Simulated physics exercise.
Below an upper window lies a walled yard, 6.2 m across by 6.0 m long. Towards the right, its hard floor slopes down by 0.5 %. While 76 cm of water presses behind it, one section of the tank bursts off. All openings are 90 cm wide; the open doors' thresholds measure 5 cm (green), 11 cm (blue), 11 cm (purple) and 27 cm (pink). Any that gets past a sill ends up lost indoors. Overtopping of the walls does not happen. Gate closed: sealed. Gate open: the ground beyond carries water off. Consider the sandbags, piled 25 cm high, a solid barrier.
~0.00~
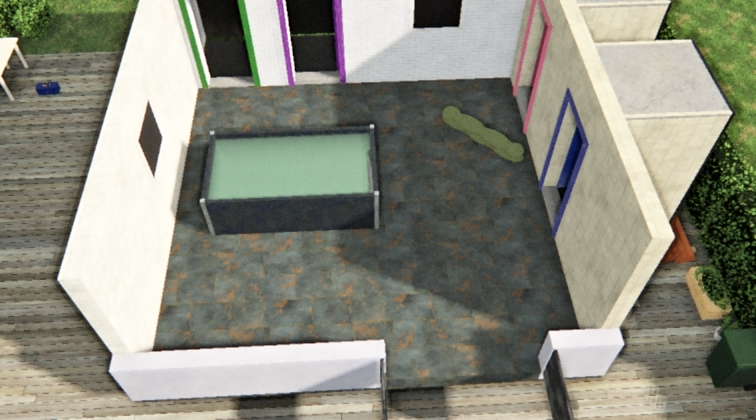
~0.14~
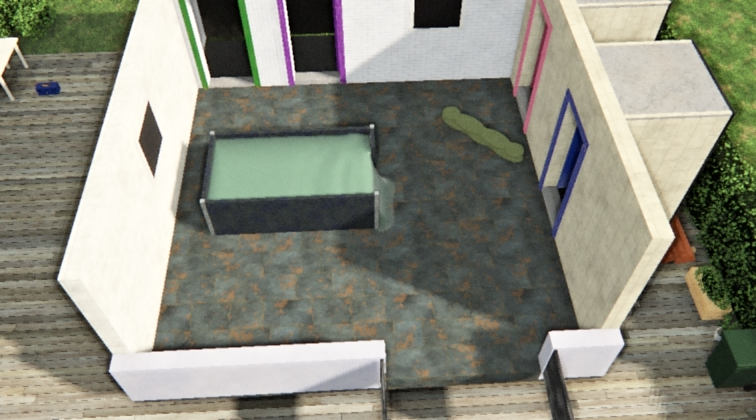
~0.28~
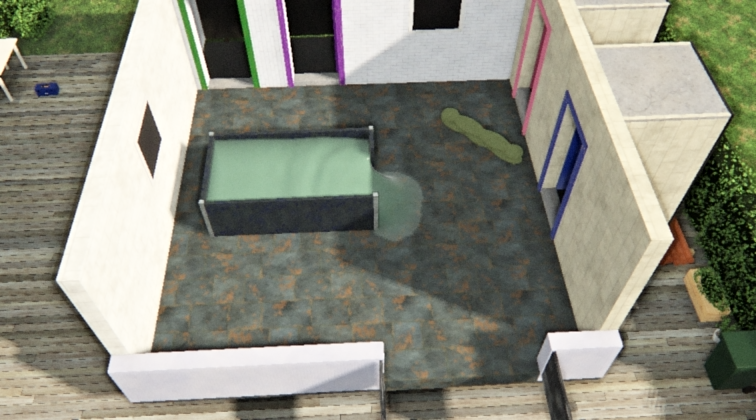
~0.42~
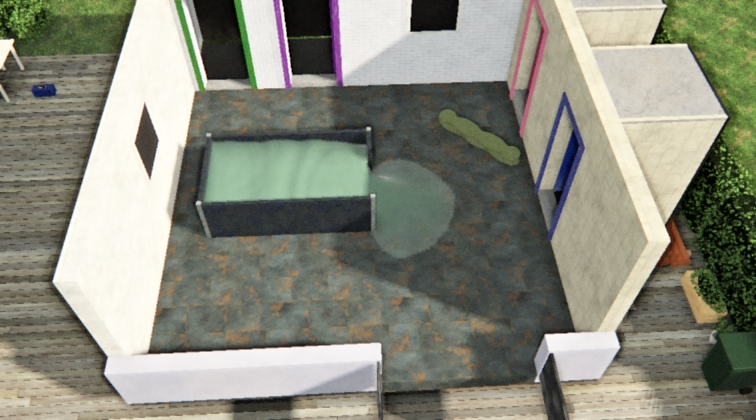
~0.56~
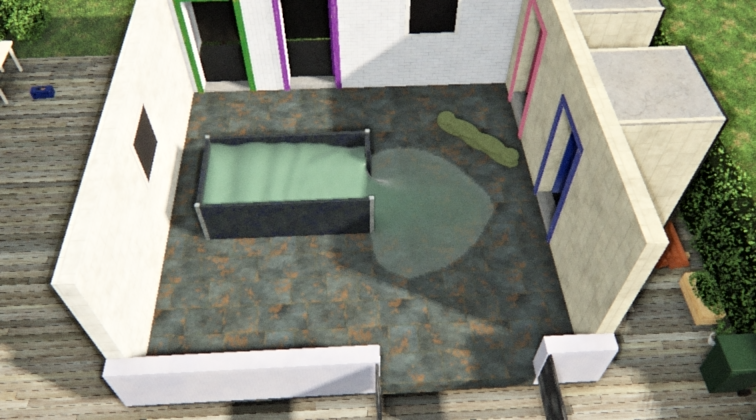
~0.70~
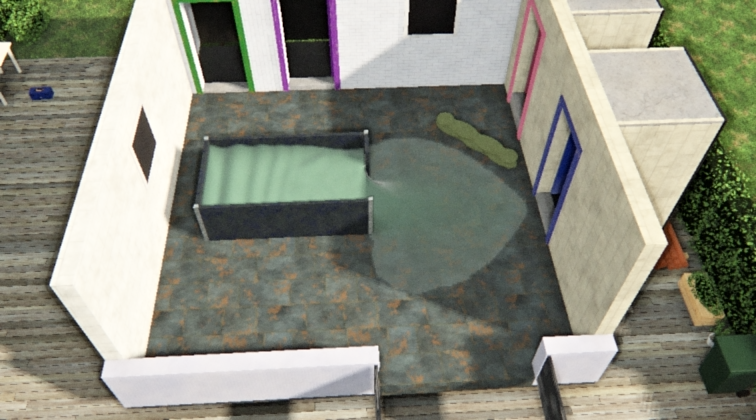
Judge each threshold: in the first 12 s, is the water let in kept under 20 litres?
Verdicts: Green door, kept under; blue door, not kept under; purple door, kept under; pink door, kept under.
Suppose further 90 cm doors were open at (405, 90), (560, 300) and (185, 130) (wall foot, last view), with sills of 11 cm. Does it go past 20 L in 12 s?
First doorway falls short, second gets there, third falls short.
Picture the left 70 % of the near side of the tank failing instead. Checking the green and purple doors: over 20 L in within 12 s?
Door green goes beyond, door purple stays within.
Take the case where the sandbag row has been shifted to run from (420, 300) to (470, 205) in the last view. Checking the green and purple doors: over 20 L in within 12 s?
Against the limit, the green door goes beyond it and the purple door stays within it.
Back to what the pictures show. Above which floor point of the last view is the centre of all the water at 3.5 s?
(395, 214).
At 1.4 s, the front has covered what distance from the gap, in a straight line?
That works out near 3.6 m.
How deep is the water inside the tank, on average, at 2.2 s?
It averages close to 39 centimetres.
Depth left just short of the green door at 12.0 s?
5.5 cm or so.
After 1.4 s water covers 25 % of the floor and is deepest (40 cm) near (376, 218); green door not reached, blue door 6 cm at the sill, 48 L in, purple door not reached, pink door not reached.
After 2.2 s water covers 35 % of the floor and is deepest (39 cm) near (529, 187); green door not reached, blue door 31 cm at the sill, 152 L in, purple door not reached, pink door 3 cm at the sill, 0 L in.
After 3.5 s water covers 45 % of the floor and is deepest (28 cm) near (563, 360); green door not reached, blue door 22 cm at the sill, 276 L in, purple door not reached, pink door 3 cm at the sill, 0 L in.
After 7.0 s water covers 85 % of the floor and is deepest (16 cm) near (573, 348); green door 2 cm at the sill, 0 L in, blue door 13 cm at the sill, 342 L in, purple door 4 cm at the sill, 0 L in, pink door 2 cm at the sill, 0 L in.
After 12.0 s water covers 95 % of the floor and is deepest (8 cm) near (576, 359); green door 5 cm at the sill, 2 L in, blue door 7 cm at the sill, 345 L in, purple door 4 cm at the sill, 0 L in, pink door 4 cm at the sill, 0 L in.
